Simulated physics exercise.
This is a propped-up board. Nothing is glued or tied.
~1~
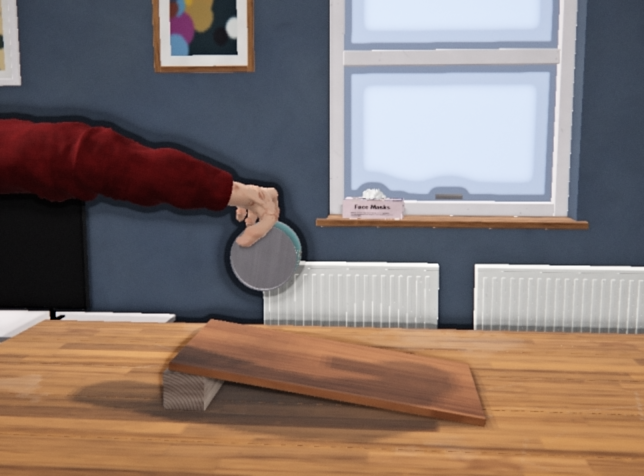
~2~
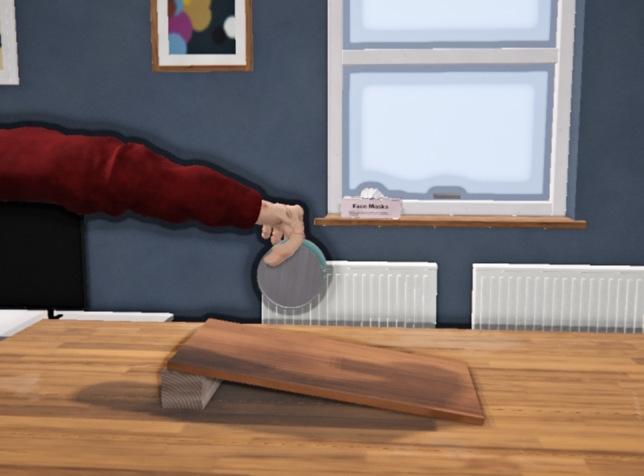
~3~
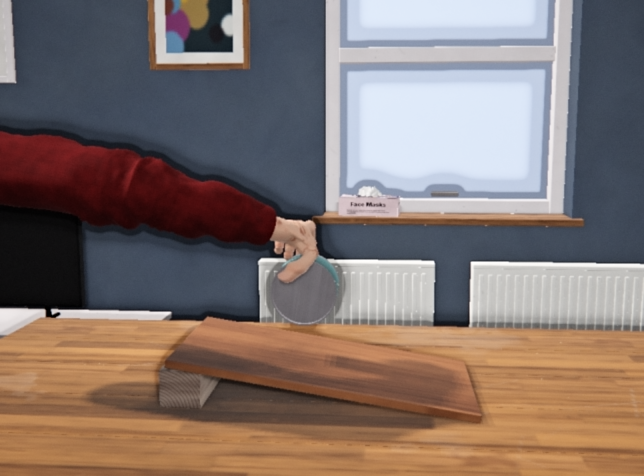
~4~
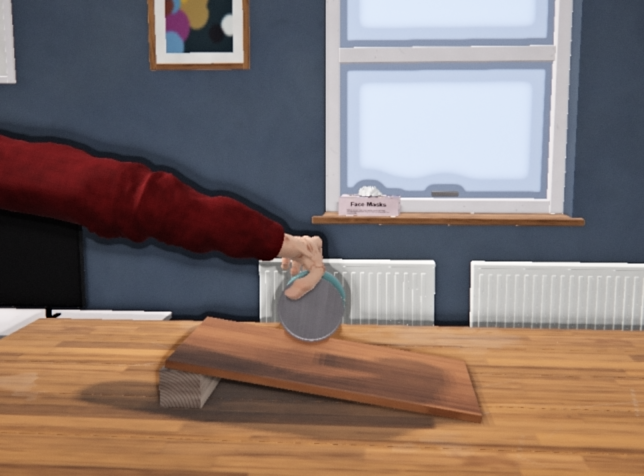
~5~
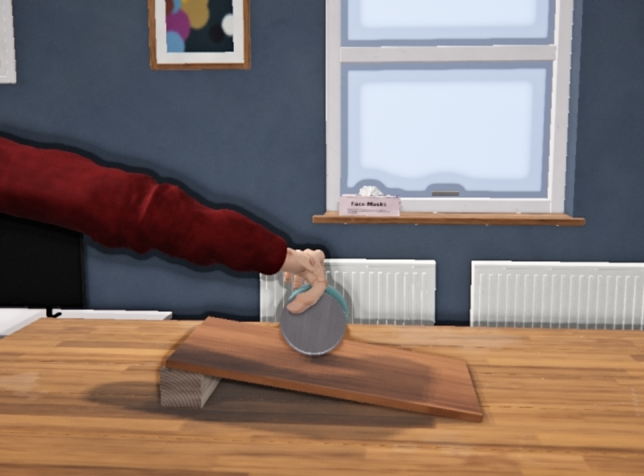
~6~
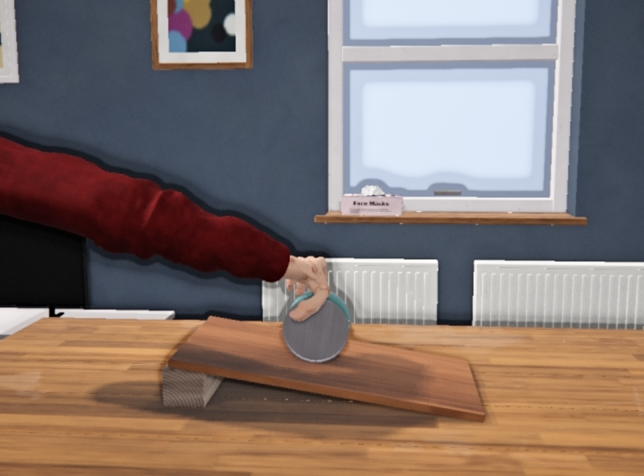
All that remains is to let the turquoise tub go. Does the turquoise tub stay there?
Outcome: The turquoise tub runs down the board.
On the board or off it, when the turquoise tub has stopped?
The turquoise tub leaves the board.
Then, 1.10 s after the last picture, turquoise tub now off the board.
Then, 1.70 s after the last picture, things are still on the move.
By the end, off the board, turquoise tub. The turquoise tub goes downhill.
